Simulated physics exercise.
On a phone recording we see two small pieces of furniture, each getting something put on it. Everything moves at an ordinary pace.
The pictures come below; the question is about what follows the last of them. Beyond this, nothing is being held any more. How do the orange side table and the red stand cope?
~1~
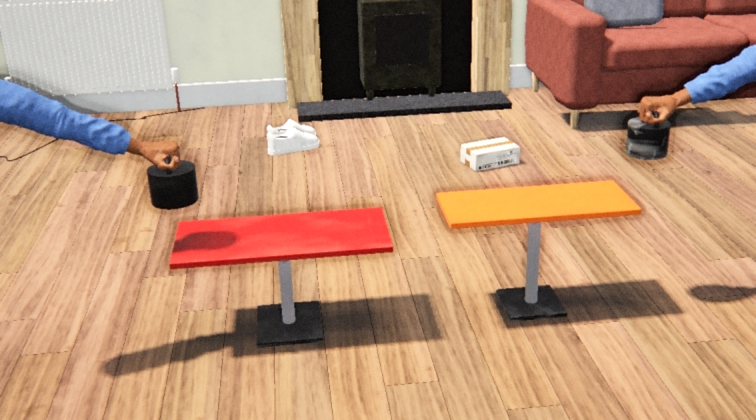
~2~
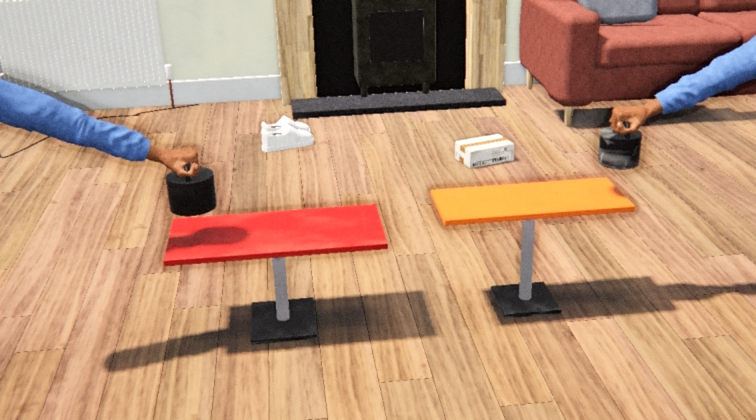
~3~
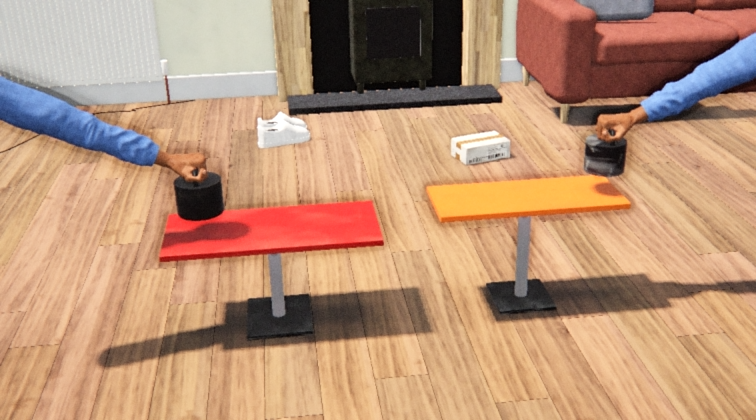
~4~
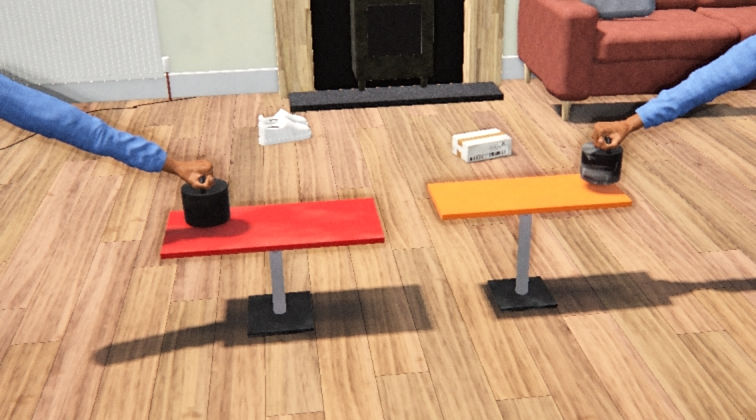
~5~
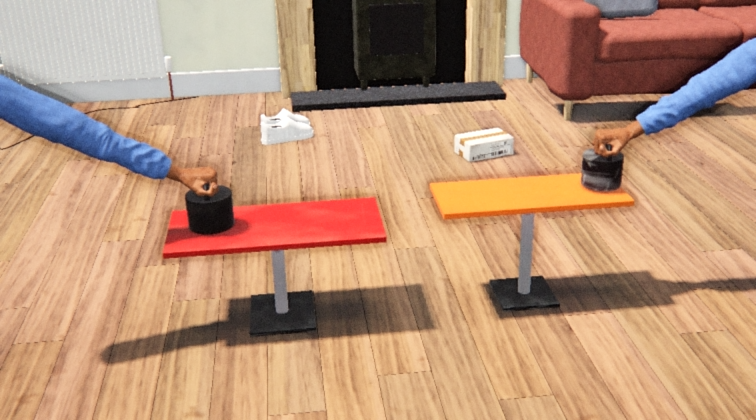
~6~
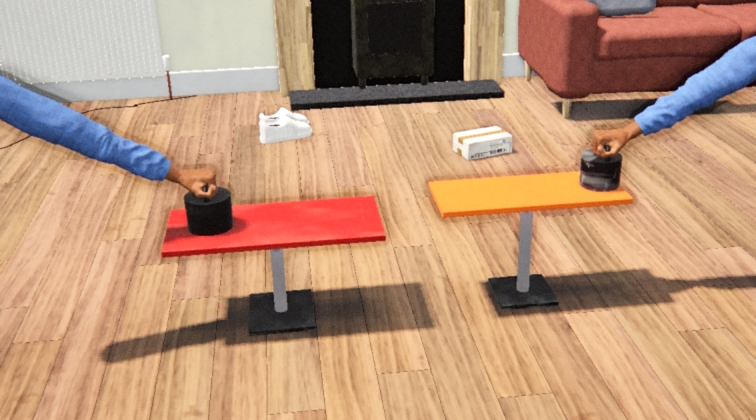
The orange side table ends up fallen. The red stand ends up fallen.
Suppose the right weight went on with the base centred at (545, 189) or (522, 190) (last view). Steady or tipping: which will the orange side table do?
Upright; Upright.
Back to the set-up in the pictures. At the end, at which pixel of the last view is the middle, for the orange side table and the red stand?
Taking them in turn, it's (635, 214) followed by (178, 246).
Then, 0.46 s past the last view, orange side table leaning 22° off how it started near (572, 187); red stand leaning 18° off how it started near (241, 223).
Then, 0.66 s past the last view, orange side table leaning 61° off how it started near (636, 215); red stand leaning 53° off how it started near (180, 245).
Finally, the orange side table goes over, near (636, 214); the red stand goes over, near (178, 246).
